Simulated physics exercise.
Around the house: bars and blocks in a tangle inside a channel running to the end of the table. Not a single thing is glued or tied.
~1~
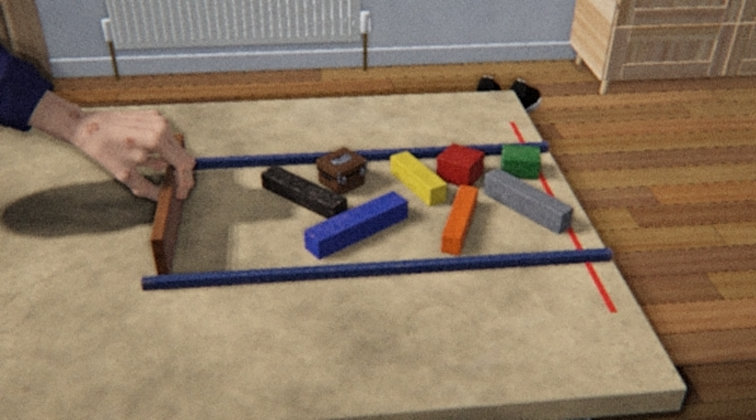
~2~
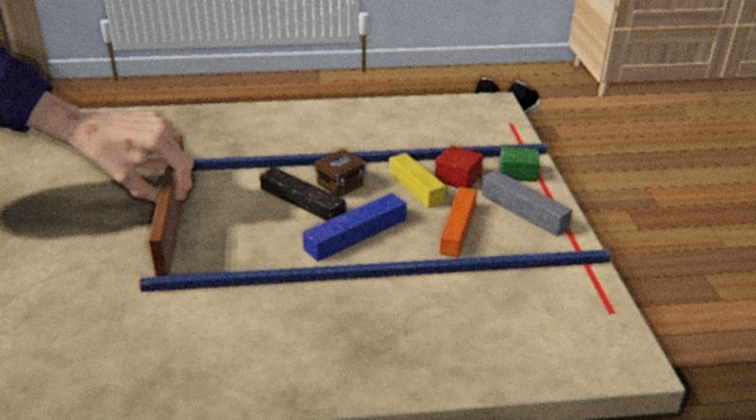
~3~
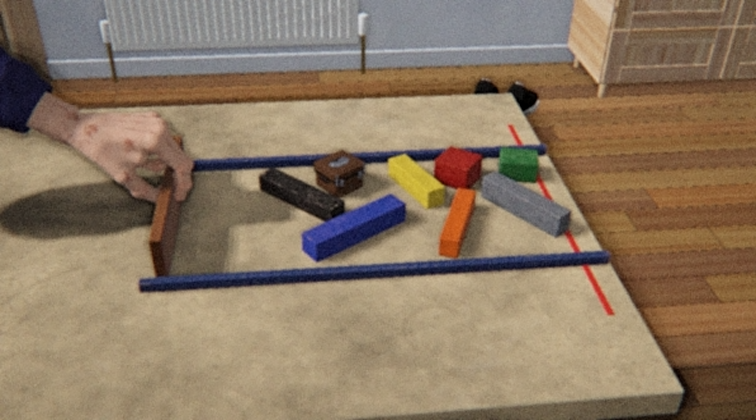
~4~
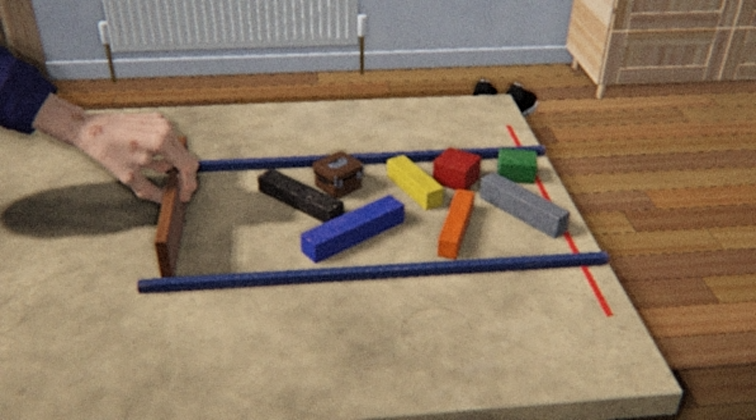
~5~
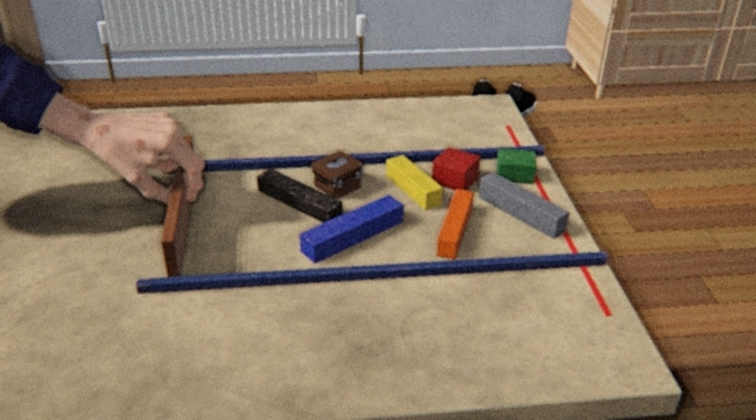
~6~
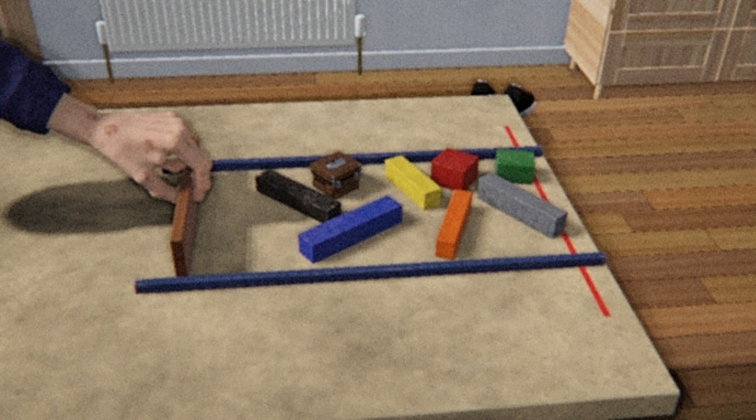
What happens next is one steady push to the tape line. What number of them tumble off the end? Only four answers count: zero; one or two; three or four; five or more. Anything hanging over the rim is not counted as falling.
The push is going to knock off more than four.
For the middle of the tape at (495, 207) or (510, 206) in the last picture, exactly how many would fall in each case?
2 and 4 down on the floor.
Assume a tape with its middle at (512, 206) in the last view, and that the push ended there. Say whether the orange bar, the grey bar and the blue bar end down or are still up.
The orange bar: It is still there. The grey bar: It is gone. The blue bar: It is still there.
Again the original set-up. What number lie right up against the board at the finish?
All in all, 1.
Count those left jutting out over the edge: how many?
I'd put it at 0.
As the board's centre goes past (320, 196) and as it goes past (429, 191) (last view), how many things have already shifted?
3, then 8.
A little later, none off yet; green block at rest near (515, 166); grey bar at rest near (521, 205); red block at rest near (454, 170).
Next, none off yet; green block shifted about its own width near (553, 168); grey bar shifted a little near (540, 211); red block shifted well along near (518, 167).
When it is over, the number that fall off is five or more; down, brown case, blue bar, yellow bar, orange bar, red block, grey bar and green block.
